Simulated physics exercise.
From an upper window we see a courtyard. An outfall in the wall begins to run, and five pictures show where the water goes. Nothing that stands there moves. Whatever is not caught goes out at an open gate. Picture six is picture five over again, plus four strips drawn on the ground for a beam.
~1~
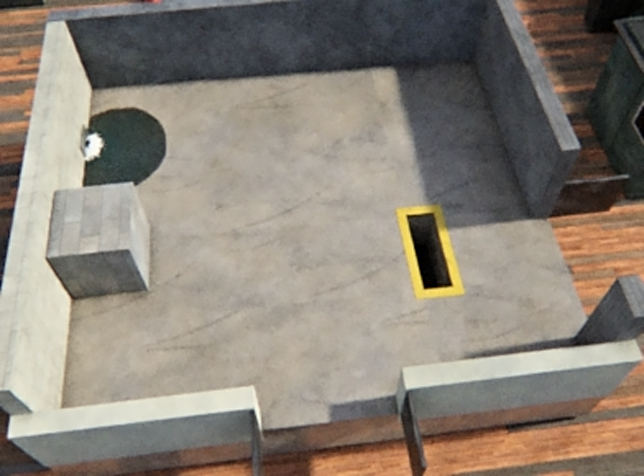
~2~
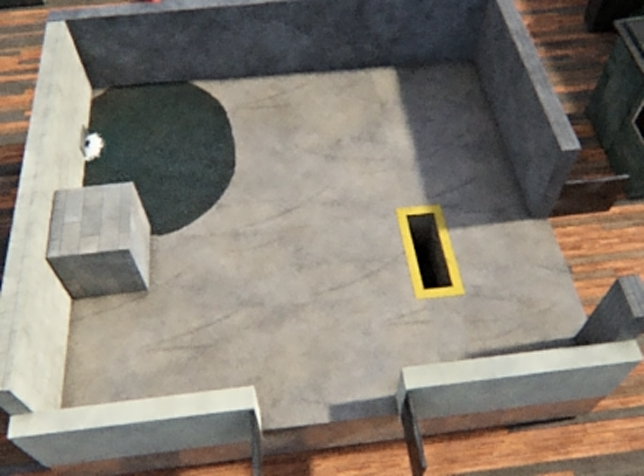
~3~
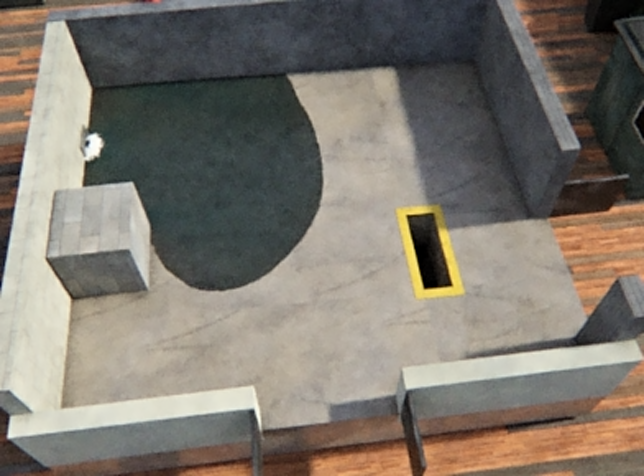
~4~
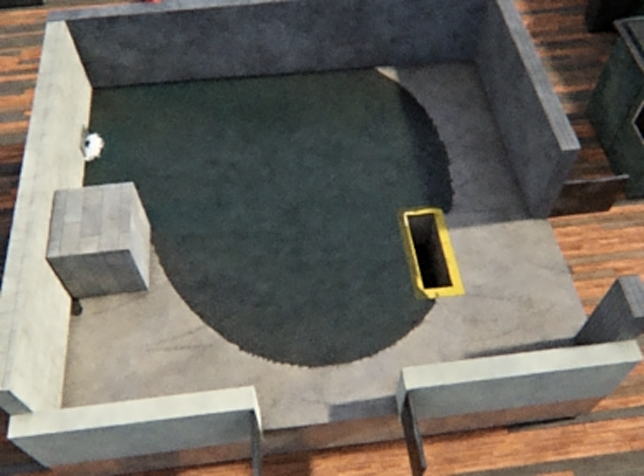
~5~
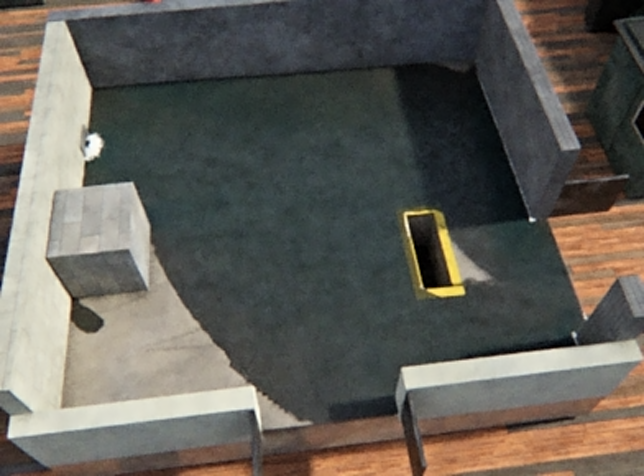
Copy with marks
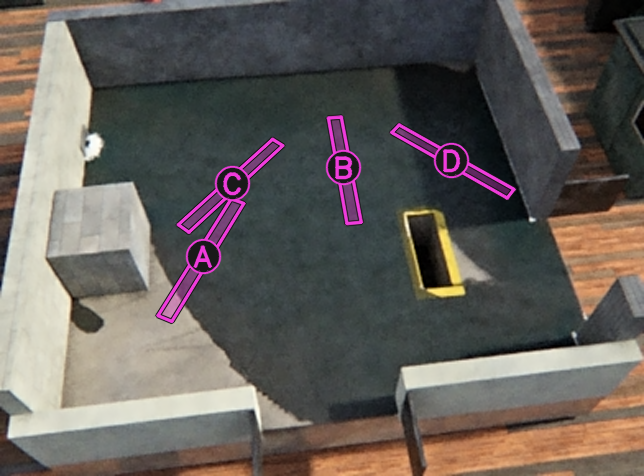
At first, a small dark patch of water lies by the left wall of a walled courtyard, above a grey block. It widens across the paving to the right and downward, reaching the yellow-edged gully and then surrounding it, leaving a dry area at the lower left below the block.
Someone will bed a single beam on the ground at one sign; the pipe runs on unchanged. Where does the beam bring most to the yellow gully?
Take D.
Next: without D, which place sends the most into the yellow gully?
A.
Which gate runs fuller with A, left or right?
More leaves on the right.
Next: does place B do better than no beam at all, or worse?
Worse.
In magenta, A from (164, 318) to (237, 201); B from (354, 222) to (334, 117); C from (183, 228) to (277, 142); D from (395, 128) to (510, 193).
If A is chosen, about 24 % of the stream goes into the yellow gully, about 76 % out by the gates.
If B is chosen, about 13 % of the stream goes into the yellow gully, about 87 % out by the gates.
If C is chosen, about 13 % of the stream goes into the yellow gully, about 87 % out by the gates.
If D is chosen, about 32 % of the stream goes into the yellow gully, about 62 % out by the gates.
